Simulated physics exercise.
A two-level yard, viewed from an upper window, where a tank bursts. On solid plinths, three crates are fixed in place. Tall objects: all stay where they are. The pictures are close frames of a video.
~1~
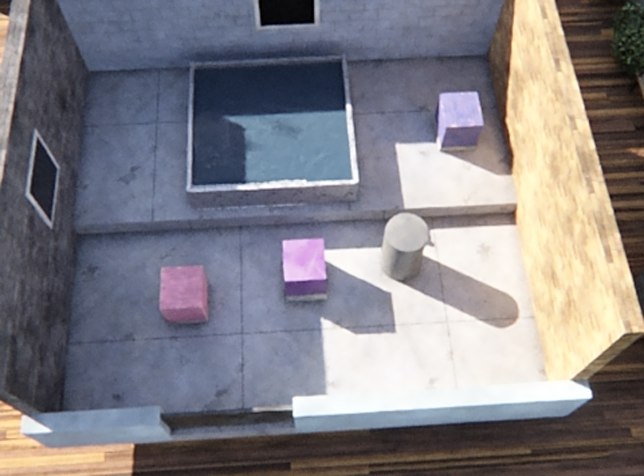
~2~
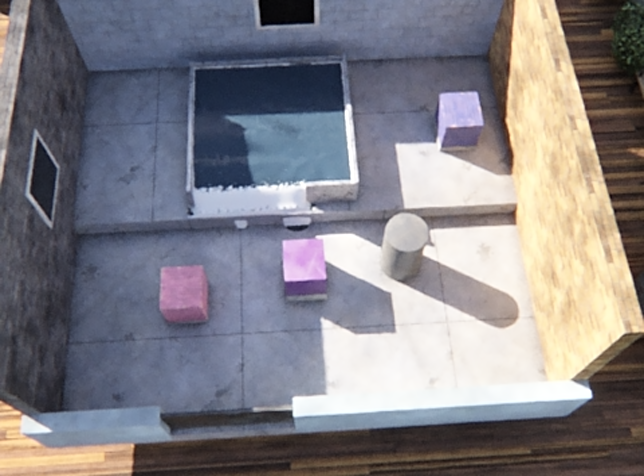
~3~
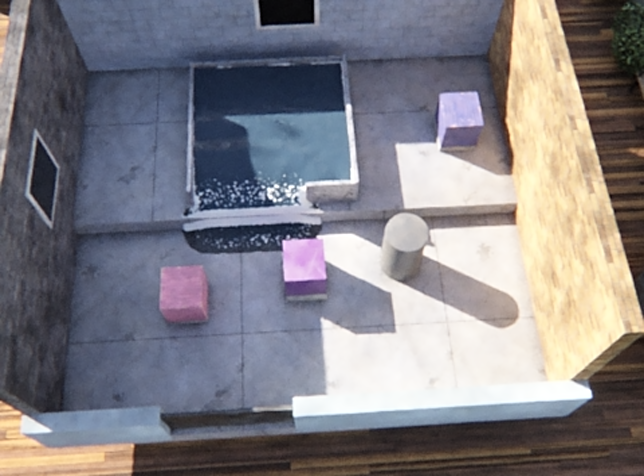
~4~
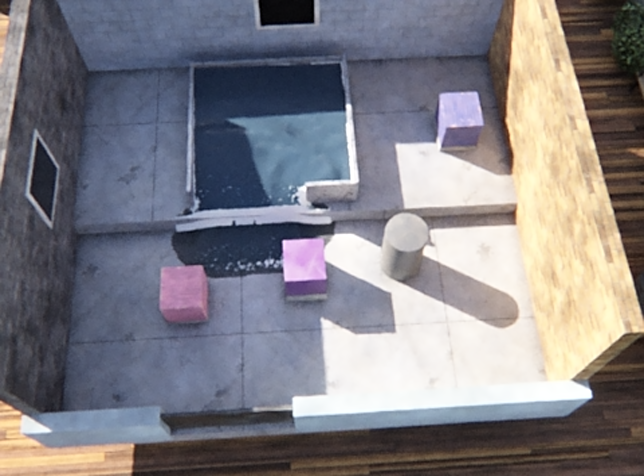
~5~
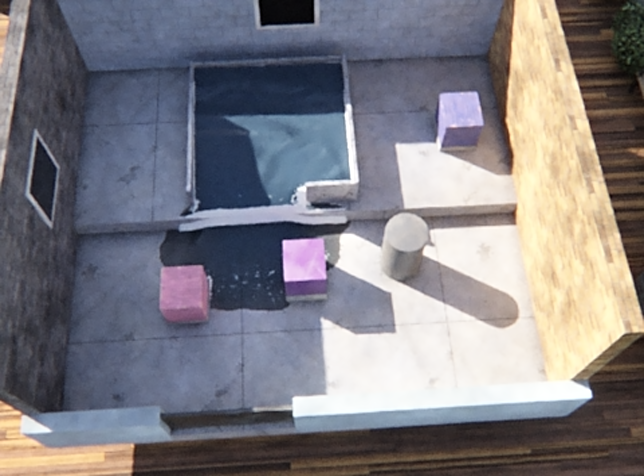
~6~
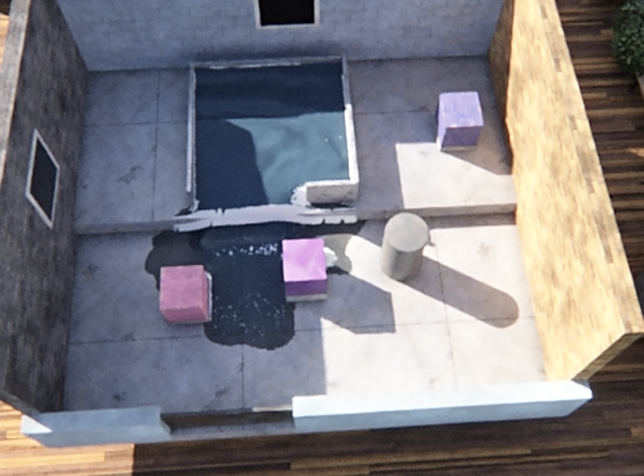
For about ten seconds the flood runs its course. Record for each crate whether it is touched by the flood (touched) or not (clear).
Pink crate: Not safe; purple crate: Not safe; blue crate: Safe.
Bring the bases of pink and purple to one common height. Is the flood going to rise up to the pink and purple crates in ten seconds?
Summary: Pink crate is inundated, purple crate is inundated.
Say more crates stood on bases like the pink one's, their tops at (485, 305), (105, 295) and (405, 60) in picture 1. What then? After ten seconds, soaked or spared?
In order, the crates: One gets flooded, two gets flooded, three stays clear.
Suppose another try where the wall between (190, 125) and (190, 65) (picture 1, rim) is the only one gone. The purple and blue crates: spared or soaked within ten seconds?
Within ten seconds the purple crate stays untouched and the blue crate stays untouched.
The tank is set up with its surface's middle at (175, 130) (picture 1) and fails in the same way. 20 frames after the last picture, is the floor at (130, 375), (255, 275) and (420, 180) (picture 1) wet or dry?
Results in order - swamped, swamped, left untouched.
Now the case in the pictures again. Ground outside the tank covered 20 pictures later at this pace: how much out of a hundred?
My estimate is near 55 per cent.
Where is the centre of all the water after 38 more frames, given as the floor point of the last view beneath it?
My pick is pixel (285, 268).
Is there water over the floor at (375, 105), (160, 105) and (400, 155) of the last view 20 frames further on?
Going through them one by one, the first is spared, the second spared and the third spared.
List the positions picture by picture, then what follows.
Still water in the open tank at (271, 123), in the first frame.
The front is at (194, 217), out from the gap at (251, 199), in the second frame.
The front is at (189, 234), out from the gap at (251, 199), in the third frame.
Water pours out at (251, 200) and has run to (193, 265), in the fourth frame.
Water pours out at (251, 200) and has run to (273, 305), in the fifth frame.
Water pours out at (251, 200) and has run to (279, 340), in the sixth frame.
A moment on, water covers 20 % of the floor; the pink crate water round its plinth, the purple crate water round its plinth, the blue crate not reached.
Next, water covers 35 % of the floor; the pink crate water round its plinth, the purple crate water round its plinth, the blue crate not reached.
Then, water covers 55 % of the floor; the pink crate water round its plinth, the purple crate water round its plinth, the blue crate not reached.
Later, water covers 60 % of the floor; the pink crate water round its plinth, the purple crate water round its plinth, the blue crate not reached.
In the end, water covers 60 % of the floor; the pink crate was topped, the purple crate was topped, the blue crate stayed above the water.
